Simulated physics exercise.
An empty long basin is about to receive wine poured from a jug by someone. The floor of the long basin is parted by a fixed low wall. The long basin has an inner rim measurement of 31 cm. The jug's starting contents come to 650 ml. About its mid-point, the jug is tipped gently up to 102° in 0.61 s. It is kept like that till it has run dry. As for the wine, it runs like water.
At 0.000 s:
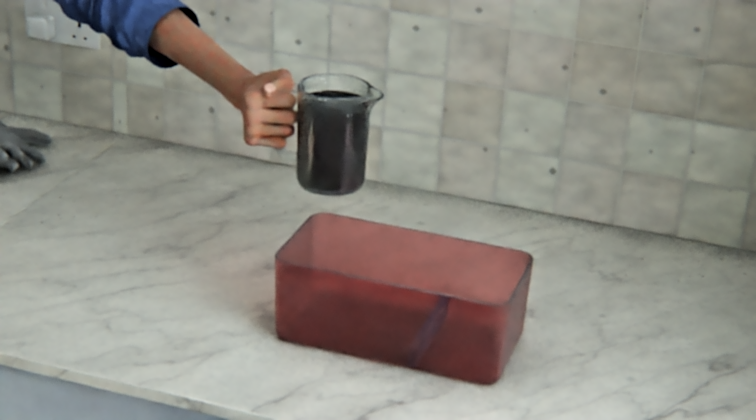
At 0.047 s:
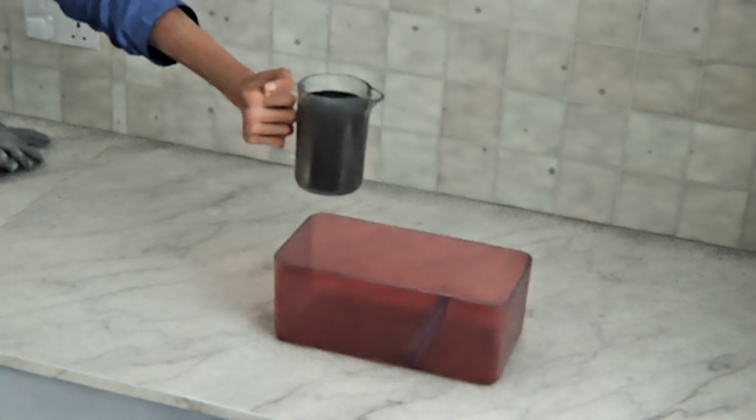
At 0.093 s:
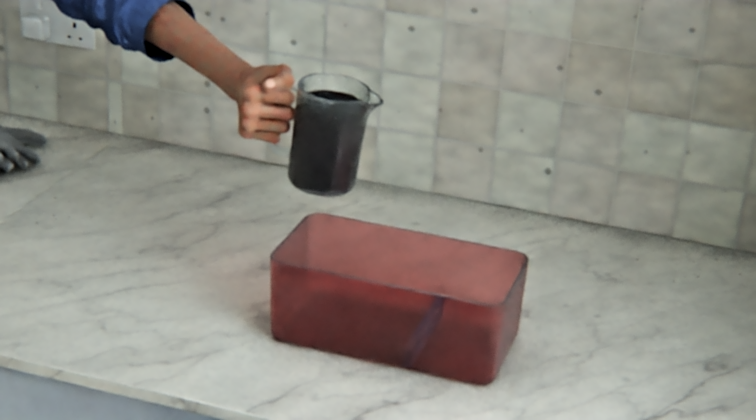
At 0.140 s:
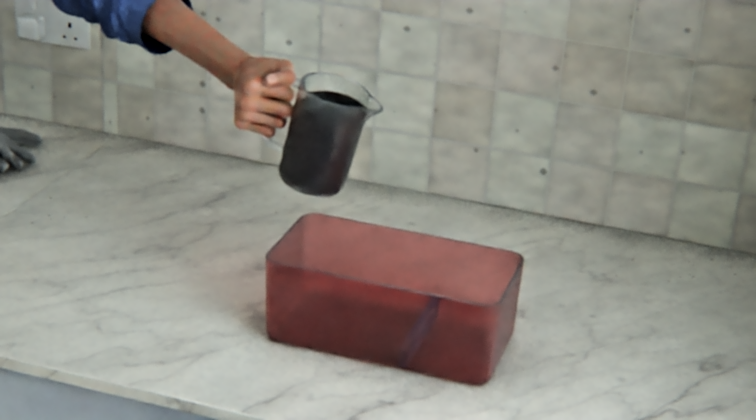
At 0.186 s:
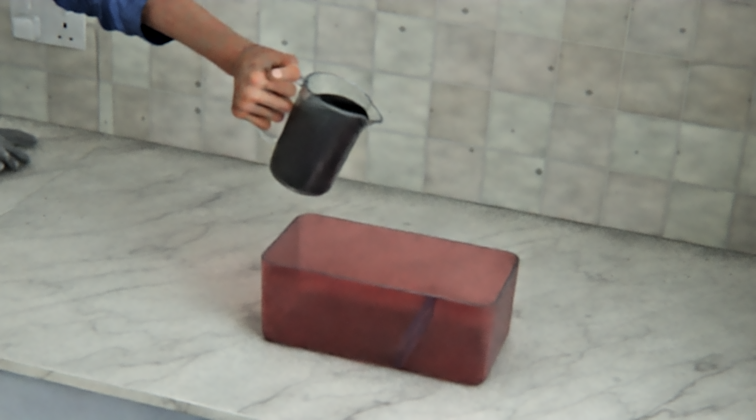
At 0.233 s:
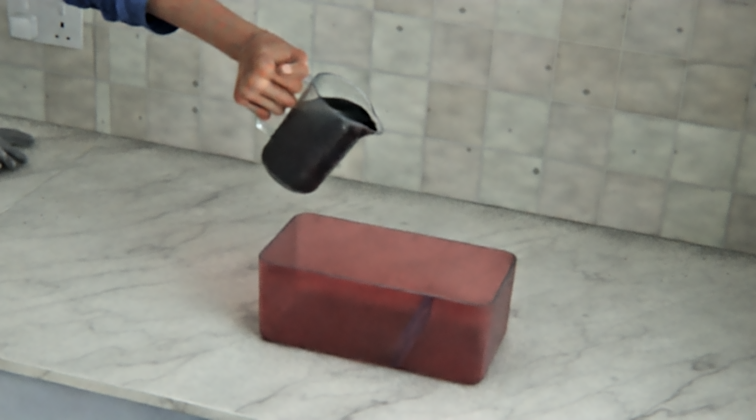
At the start, a hand holds a clear jug of dark liquid upright by its handle above a reddish, see-through long basin on a marble-patterned counter. The hand then gradually tilts the jug to the right, its base swinging left, until it leans well over with the liquid near its spout.
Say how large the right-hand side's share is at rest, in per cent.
Its share is roughly 53 per cent.
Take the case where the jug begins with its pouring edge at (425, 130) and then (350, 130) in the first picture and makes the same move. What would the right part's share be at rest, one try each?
Respectively 70 and 15 %.
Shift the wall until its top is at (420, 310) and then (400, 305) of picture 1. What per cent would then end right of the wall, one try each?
Roughly 75 per cent, then 95 per cent.
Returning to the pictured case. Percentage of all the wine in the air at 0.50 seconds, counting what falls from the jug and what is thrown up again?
Around 22 in a hundred.
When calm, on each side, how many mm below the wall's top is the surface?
I'd say some 18 mm on the left and some 8 mm on the right.
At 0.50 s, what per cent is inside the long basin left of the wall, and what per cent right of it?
About 2 % left, 8 % right.
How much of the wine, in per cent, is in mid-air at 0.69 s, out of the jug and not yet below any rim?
Close to 22 %.
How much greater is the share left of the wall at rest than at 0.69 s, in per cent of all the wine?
Roughly 20 percent.
After 0.50 s the tilt is 93° and 67 per cent is still to pour, 2 is left of the wall and 8 right of it.
After 0.69 s the tilt is 102° and 25 per cent is still to pour, 26 is left of the wall and 28 right of it.
After 0.89 s the tilt is 102° and 6 per cent is still to pour, 34 is left of the wall and 53 right of it.
After 1.11 s the tilt is 102° and 1 per cent is still to pour, 43 is left of the wall and 54 right of it.
In the end 45 per cent lies left of the wall, 53 right of it and 1 outside.
